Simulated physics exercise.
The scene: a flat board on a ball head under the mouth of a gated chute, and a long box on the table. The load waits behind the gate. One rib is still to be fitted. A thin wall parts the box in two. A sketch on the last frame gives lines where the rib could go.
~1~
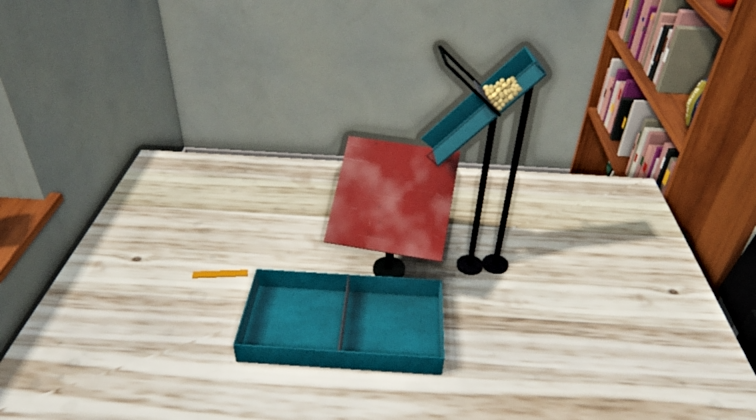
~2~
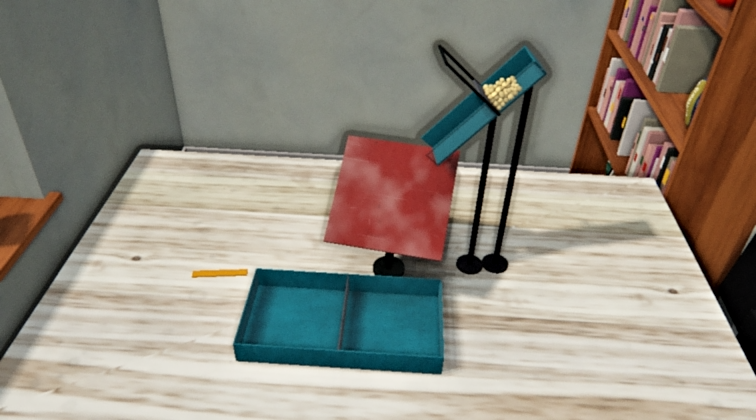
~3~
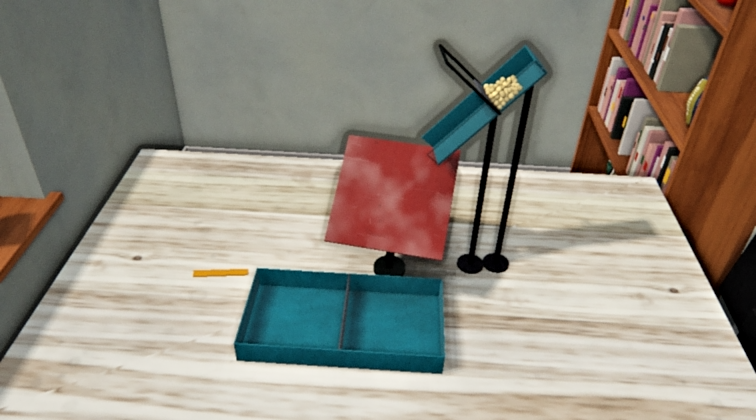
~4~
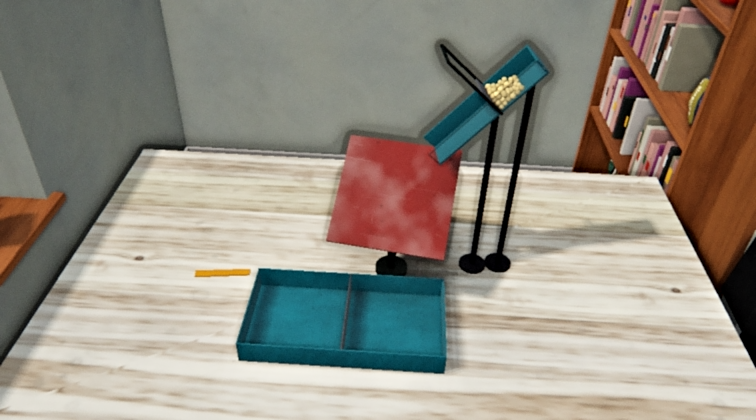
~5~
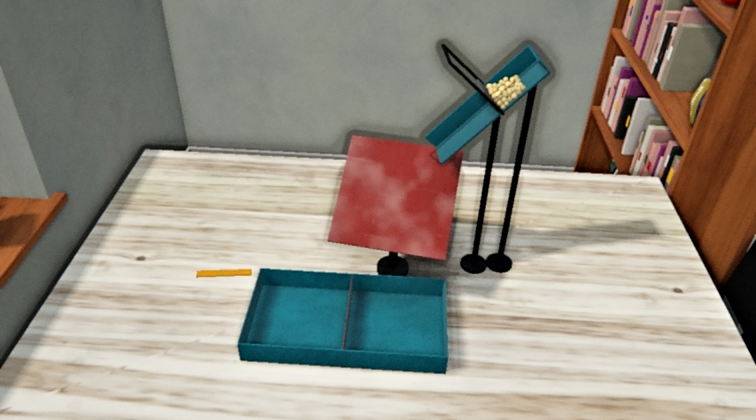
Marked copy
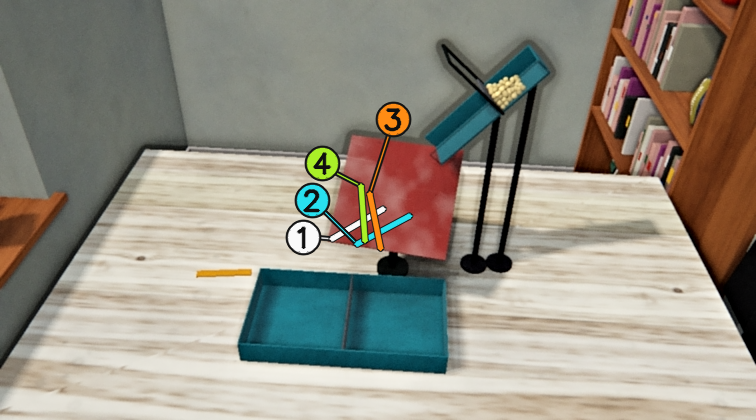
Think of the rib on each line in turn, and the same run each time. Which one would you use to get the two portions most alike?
The answer is line 1.
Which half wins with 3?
Right.
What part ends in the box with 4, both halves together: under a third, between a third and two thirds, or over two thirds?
Over two thirds.
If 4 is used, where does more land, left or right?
The right half.
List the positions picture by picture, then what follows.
The first frame shows load behind the gate (499, 91), soya beans; lip of the chute (435, 157), sloping fairly steeply.
The second frame shows middle of the board (393, 195), tilted fairly steeply; middle of its low edge (381, 251); of its high edge (404, 143).
The third frame shows front corners of the box (234, 343) and (444, 357); front end of its middle wall (339, 350); gate still shut (480, 89).
The fourth frame shows middle of the load (501, 89); lip (437, 156).
The fifth frame shows middle of the load (502, 89); lip (439, 156).
On the marked copy, line 1 from (383, 209) to (332, 238); line 2 from (409, 216) to (357, 244); line 3 from (369, 193) to (380, 248); line 4 from (361, 186) to (365, 240).
With 1, of what is caught, roughly two thirds in the left half, roughly a third in the right.
With 2, of what is caught, almost all in the left half, just a few in the right.
With 3, of what is caught, about a tenth in the left half, the larger part in the right.
With 4, of what is caught, about a tenth in the left half, the larger part in the right.
